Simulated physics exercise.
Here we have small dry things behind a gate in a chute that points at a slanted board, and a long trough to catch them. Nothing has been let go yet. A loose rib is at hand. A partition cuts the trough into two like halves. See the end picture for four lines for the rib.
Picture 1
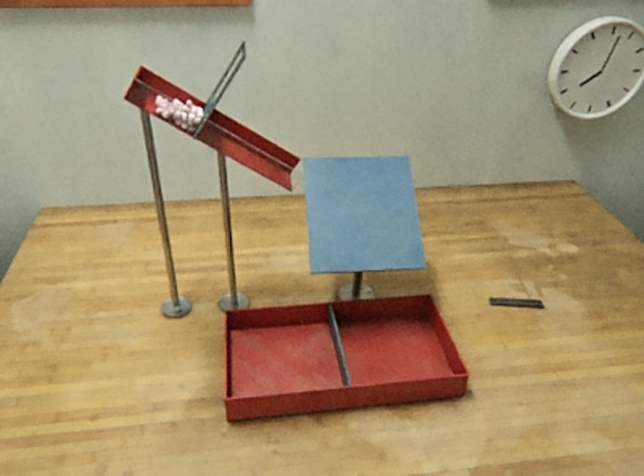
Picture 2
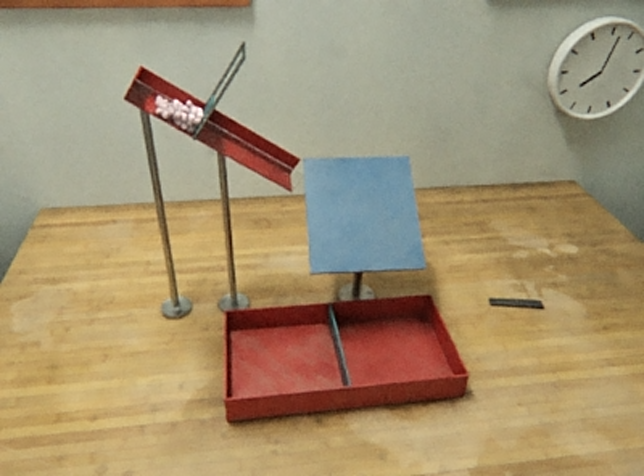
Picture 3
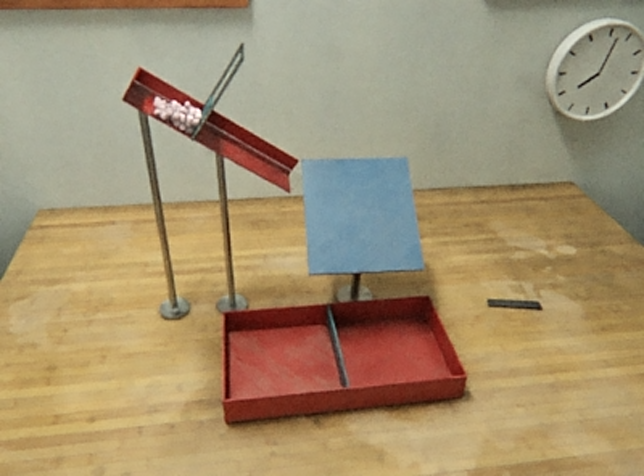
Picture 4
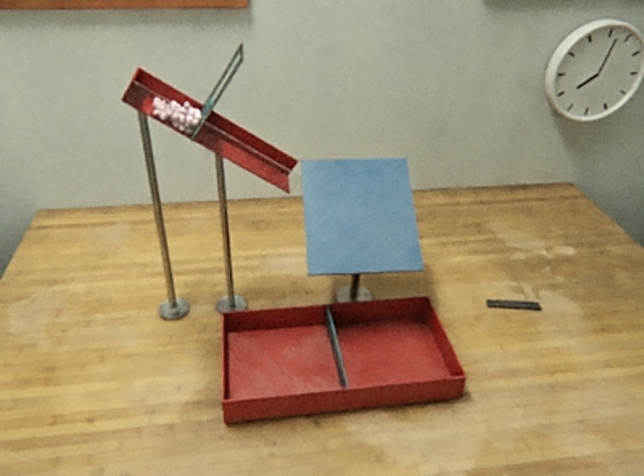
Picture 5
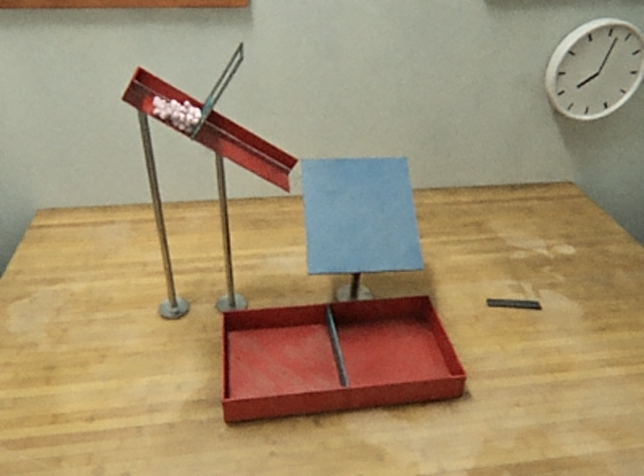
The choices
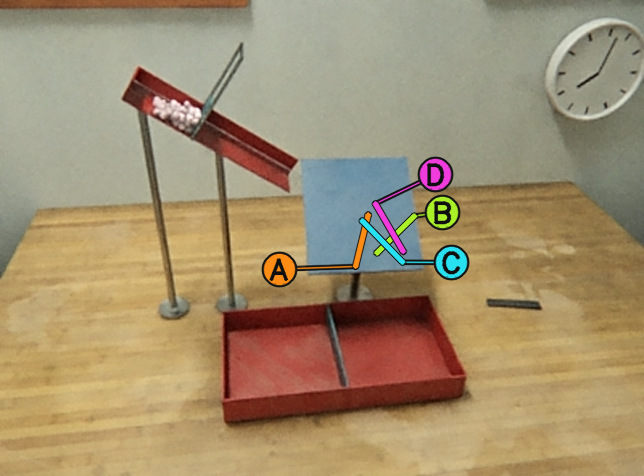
On a pale wooden table against a grey wall, seen from the front and slightly above, a white clock hangs at the upper right. A sloping red chute on two metal posts holds small pinkish-white pieces behind a grey gate at left, with a tilted blue board at centre, a divided red trough in front and a dark strip at right. Nothing moves except a very slight shift of the view.
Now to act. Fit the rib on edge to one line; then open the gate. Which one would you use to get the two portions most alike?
Best: A.
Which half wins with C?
More lands on the right.
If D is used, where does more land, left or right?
Right.
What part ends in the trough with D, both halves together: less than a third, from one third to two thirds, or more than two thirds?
Line D gives from one third to two thirds.
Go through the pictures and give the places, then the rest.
In the first frame, load behind the gate at (187, 111), sugar pearls; lip of the chute at (291, 183), sloping gently.
In the second frame, middle of the board at (362, 211), tilted fairly steeply; middle of its low edge at (369, 271); of its high edge at (357, 157).
In the third frame, front corners of the trough at (223, 401) and (467, 376); front end of its middle wall at (349, 388); gate still shut at (209, 107).
In the fourth frame, middle of the load at (185, 113); lip at (288, 185).
In the fifth frame, middle of the load at (185, 112); lip at (289, 184).
On the marked copy, line A from (368, 214) to (355, 266); line B from (414, 215) to (376, 253); line C from (362, 220) to (402, 262); line D from (375, 203) to (403, 251).
For line A, of what is caught, about half in the left half, about half in the right.
For line B, of what is caught, a stray few in the left half, nearly all in the right.
For line C, of what is caught, none in the left half, all in the right.
For line D, of what is caught, none in the left half, all in the right.
